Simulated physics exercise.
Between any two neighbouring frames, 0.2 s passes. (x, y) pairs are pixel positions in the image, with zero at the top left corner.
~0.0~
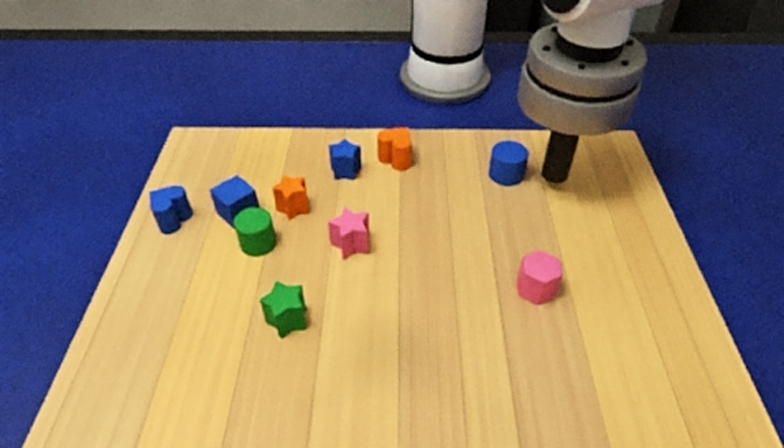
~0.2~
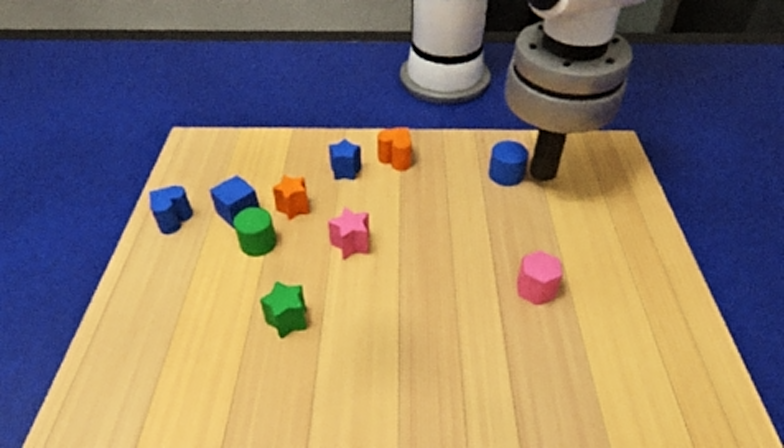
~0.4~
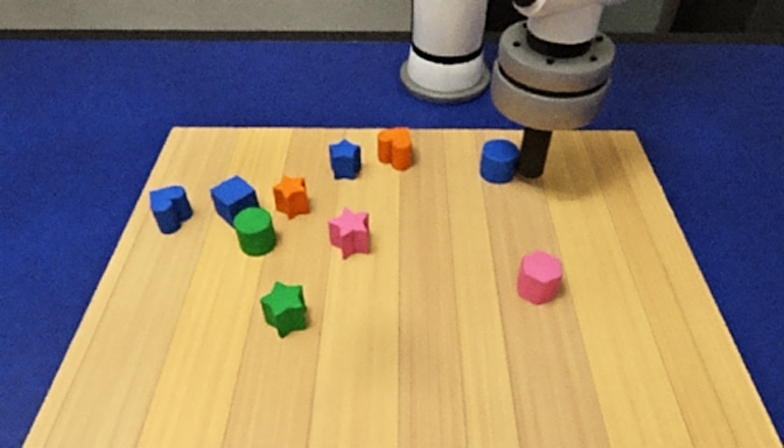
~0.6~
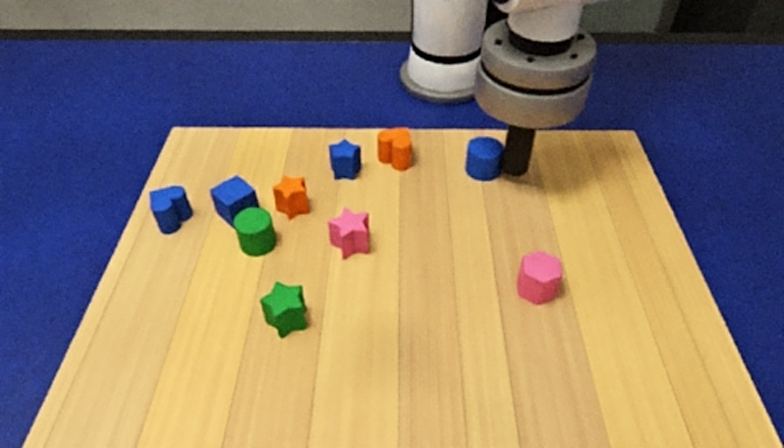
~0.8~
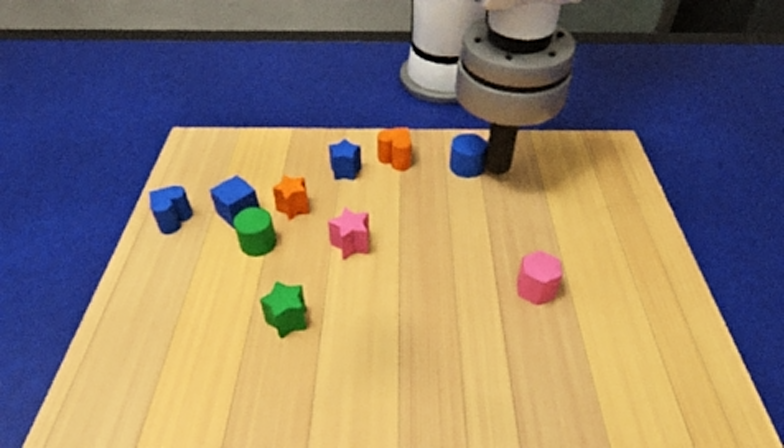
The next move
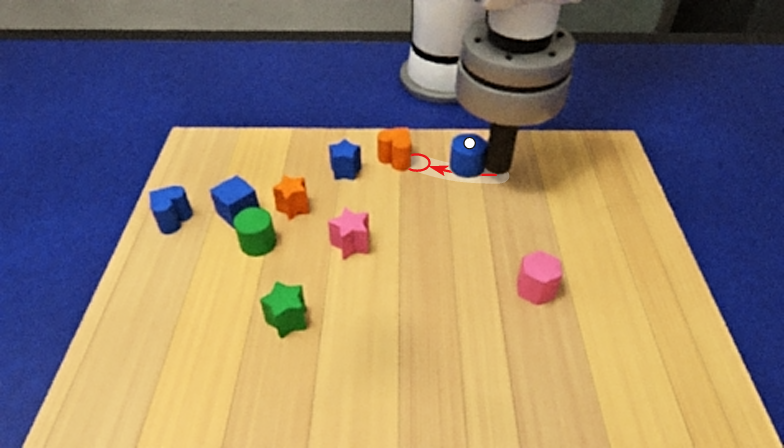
A light wooden board lies on a blue surface, seen from above at an angle by a camera that stays still. Blue, green, orange and pink blocks sit mostly on its left and far side, with a pink one alone at right. A robot arm's dark rod moves left along the far edge, meets the blue cylinder and pushes it left, while the other blocks stay put.
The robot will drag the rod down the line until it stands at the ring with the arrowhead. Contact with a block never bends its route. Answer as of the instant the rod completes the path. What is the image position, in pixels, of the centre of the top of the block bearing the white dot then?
At roughly (414, 121).
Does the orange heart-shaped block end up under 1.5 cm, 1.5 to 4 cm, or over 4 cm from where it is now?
The orange heart-shaped block ends up very close, under 1.5 cm away.
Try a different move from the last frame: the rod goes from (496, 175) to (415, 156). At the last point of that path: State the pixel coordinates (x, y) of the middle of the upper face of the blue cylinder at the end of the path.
It will likely be found at (395, 119).
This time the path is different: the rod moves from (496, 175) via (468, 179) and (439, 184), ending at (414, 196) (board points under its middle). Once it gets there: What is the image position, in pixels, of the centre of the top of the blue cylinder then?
I'd say the blue cylinder ends with its top centre at (439, 139).
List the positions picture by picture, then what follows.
Rod's lower end at (554, 175); blue star at (344, 148); orange heart-shaped block at (396, 136); blue cylinder at (510, 151), in the first frame.
Rod at (543, 173); blocks still, in the second frame.
Rod at (530, 170); blue cylinder at (501, 149), in the third frame.
Rod at (515, 168); blue cylinder at (486, 146), in the fourth frame.
Rod at (498, 166); blue star at (344, 148); orange heart-shaped block at (396, 136); blue cylinder at (470, 143), in the fifth frame.
Drawn move, from (496, 175) by way of (469, 174) and (442, 170) to (417, 162); the dot is on the blue cylinder.
On the path given first. Halfway along, rod at (455, 163); blue cylinder at (435, 134).
At the end, rod at (417, 154); blue star still; orange heart-shaped block at (387, 134), turned 20° anticlockwise; blue cylinder at (414, 121).
